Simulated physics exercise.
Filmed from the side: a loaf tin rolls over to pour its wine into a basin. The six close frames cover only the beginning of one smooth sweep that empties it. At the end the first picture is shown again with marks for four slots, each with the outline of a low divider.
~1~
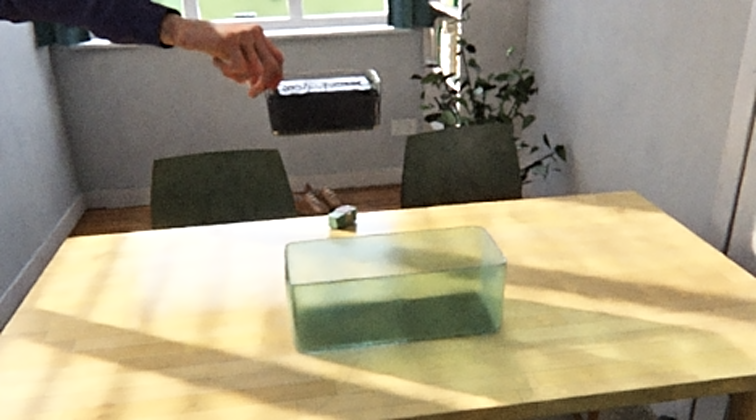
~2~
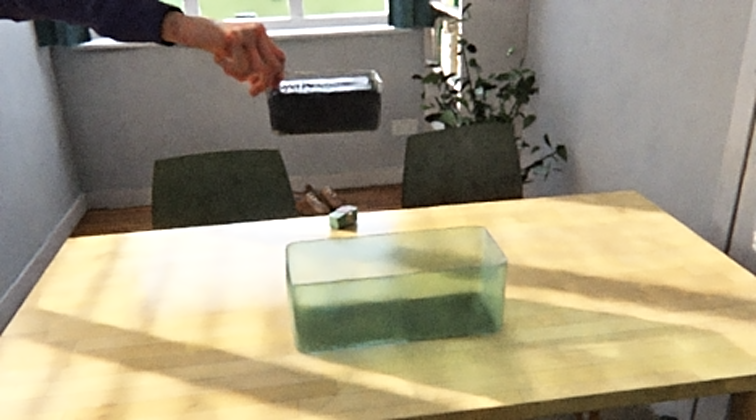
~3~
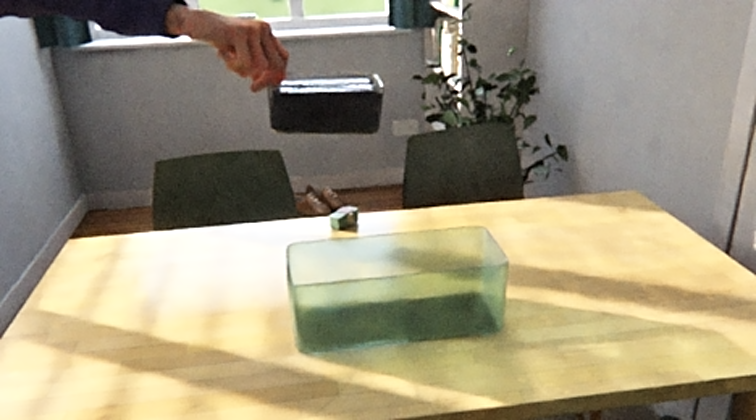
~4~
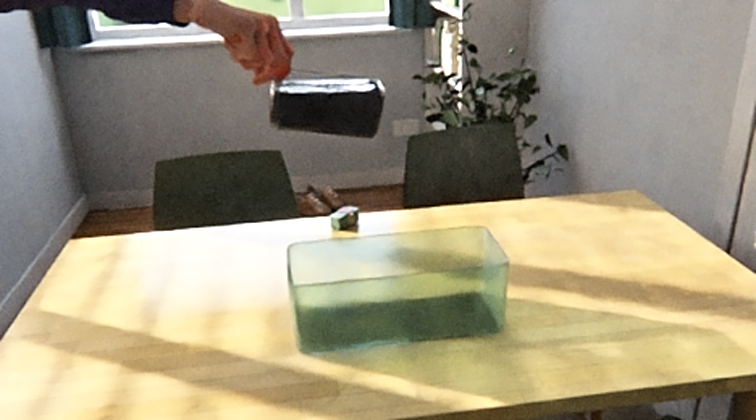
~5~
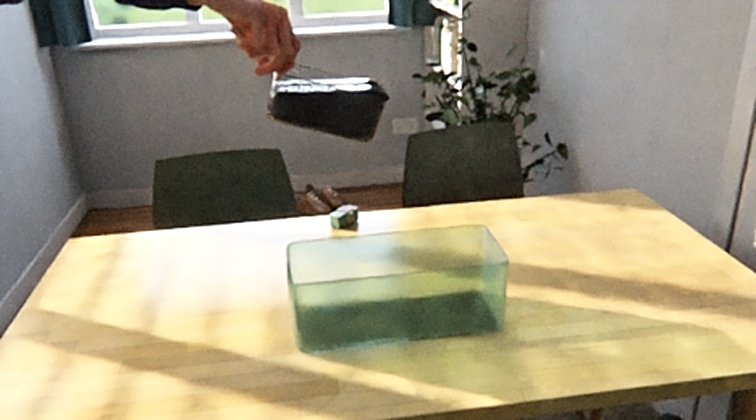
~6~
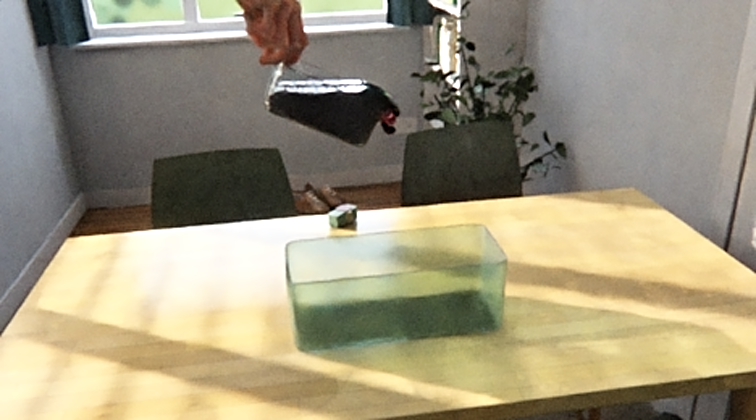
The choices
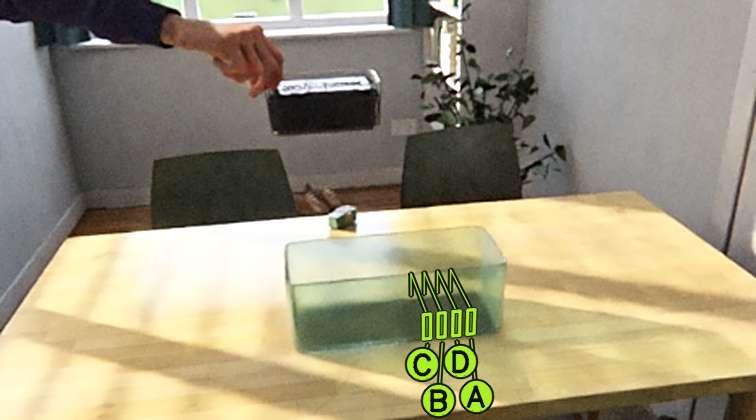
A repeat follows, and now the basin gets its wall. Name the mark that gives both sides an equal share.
D beats the others.
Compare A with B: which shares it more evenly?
That would be B.
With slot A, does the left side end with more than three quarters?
No, it does not.
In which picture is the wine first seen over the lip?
Picture 5.
On the marked copy, A at (471, 339); B at (442, 342); C at (427, 344); D at (456, 341).
Choosing A, about 68 % ends left of the wall and 21 % right of it; 11 % is lost outside.
Choosing B, about 31 % ends left of the wall and 58 % right of it; 11 % is lost outside.
Choosing C, about 24 % ends left of the wall and 65 % right of it; 11 % is lost outside.
Choosing D, about 48 % ends left of the wall and 42 % right of it; 10 % is lost outside.
